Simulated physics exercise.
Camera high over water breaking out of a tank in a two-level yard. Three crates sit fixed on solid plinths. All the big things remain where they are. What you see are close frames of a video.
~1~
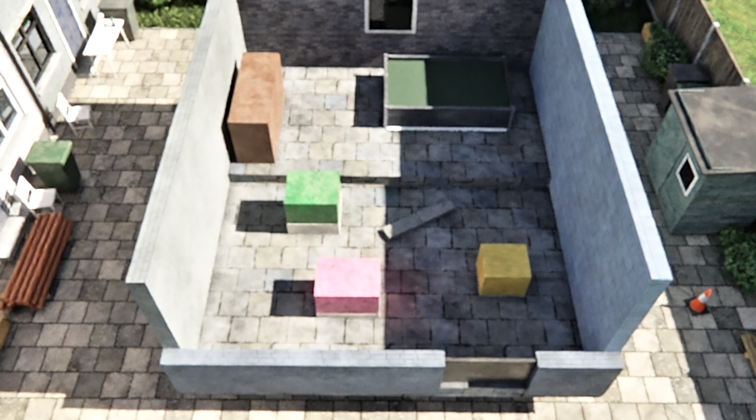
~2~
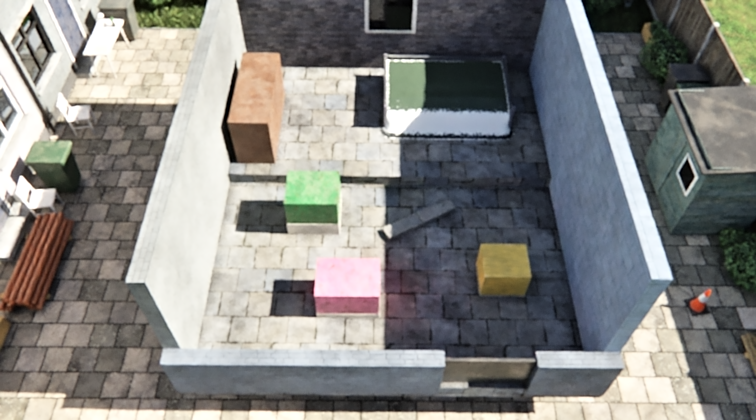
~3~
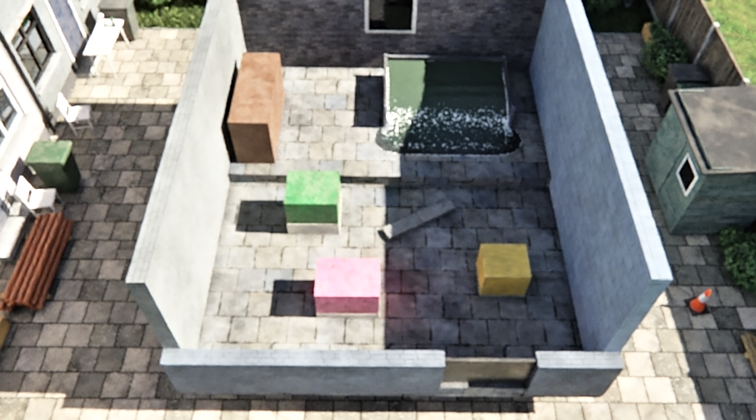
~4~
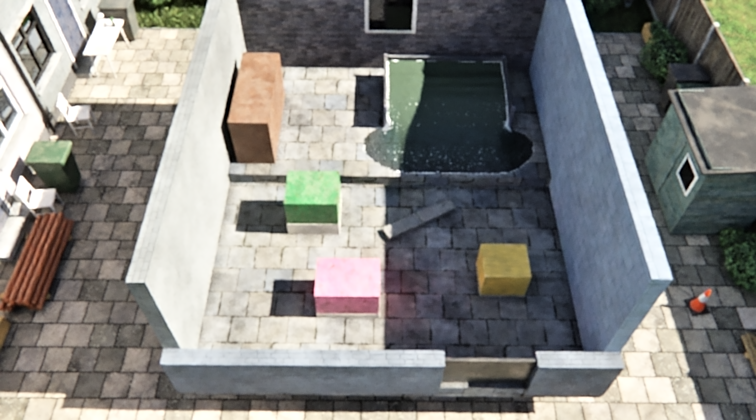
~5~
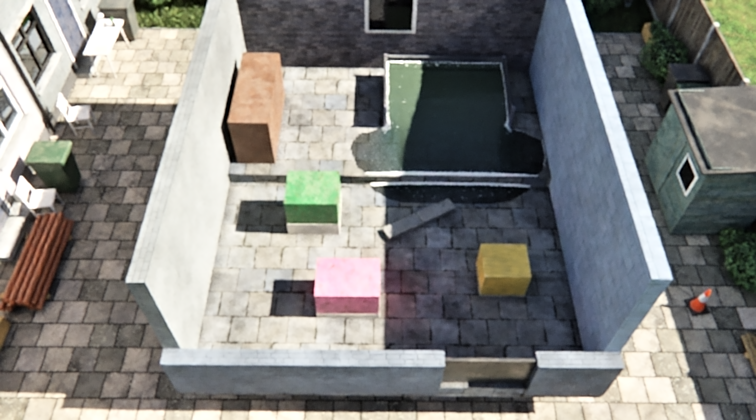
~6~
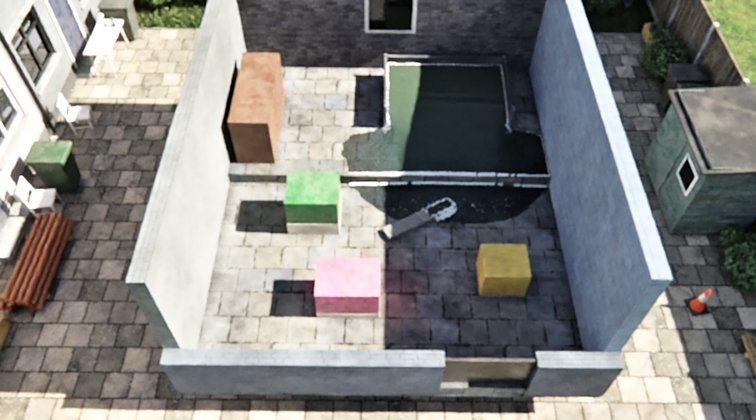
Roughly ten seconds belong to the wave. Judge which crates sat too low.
The pink crate was too low. The yellow crate was too low. The green crate was not too low.
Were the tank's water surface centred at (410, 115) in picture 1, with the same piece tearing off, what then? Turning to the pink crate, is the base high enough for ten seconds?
Short answer: The pink crate crate is reached.
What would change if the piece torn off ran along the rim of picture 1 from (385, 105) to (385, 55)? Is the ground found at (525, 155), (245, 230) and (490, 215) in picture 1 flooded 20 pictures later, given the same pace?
Point one: Not reached. Point two: Reached. Point three: Not reached.
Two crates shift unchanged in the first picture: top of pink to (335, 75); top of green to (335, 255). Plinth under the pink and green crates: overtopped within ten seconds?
Pink: Untouched; green: Untouched.
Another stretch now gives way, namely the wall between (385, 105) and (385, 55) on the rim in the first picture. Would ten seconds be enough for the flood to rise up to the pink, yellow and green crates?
The pink one is not reached; the yellow one is reached; the green one is not reached.
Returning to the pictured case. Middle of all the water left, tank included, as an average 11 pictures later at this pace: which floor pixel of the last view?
About (448, 192).
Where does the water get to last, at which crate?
Coming in last, the pink one.
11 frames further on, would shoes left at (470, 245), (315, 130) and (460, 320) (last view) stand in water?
One after the other: Flooded, dry, covered.
A moment on, water covers 35 % of the floor; the pink crate not reached, the yellow crate water round its plinth, the green crate water round its plinth.
Next, water covers 50 % of the floor; the pink crate water round its plinth, the yellow crate water round its plinth, the green crate water round its plinth.
Then, water covers 65 % of the floor; the pink crate water round its plinth, the yellow crate water round its plinth, the green crate water round its plinth.
Later, water covers 70 % of the floor; the pink crate water round its plinth, the yellow crate water round its plinth, the green crate water round its plinth.
In the end, water covers 65 % of the floor; the pink crate was topped, the yellow crate was topped, the green crate stayed above the water.
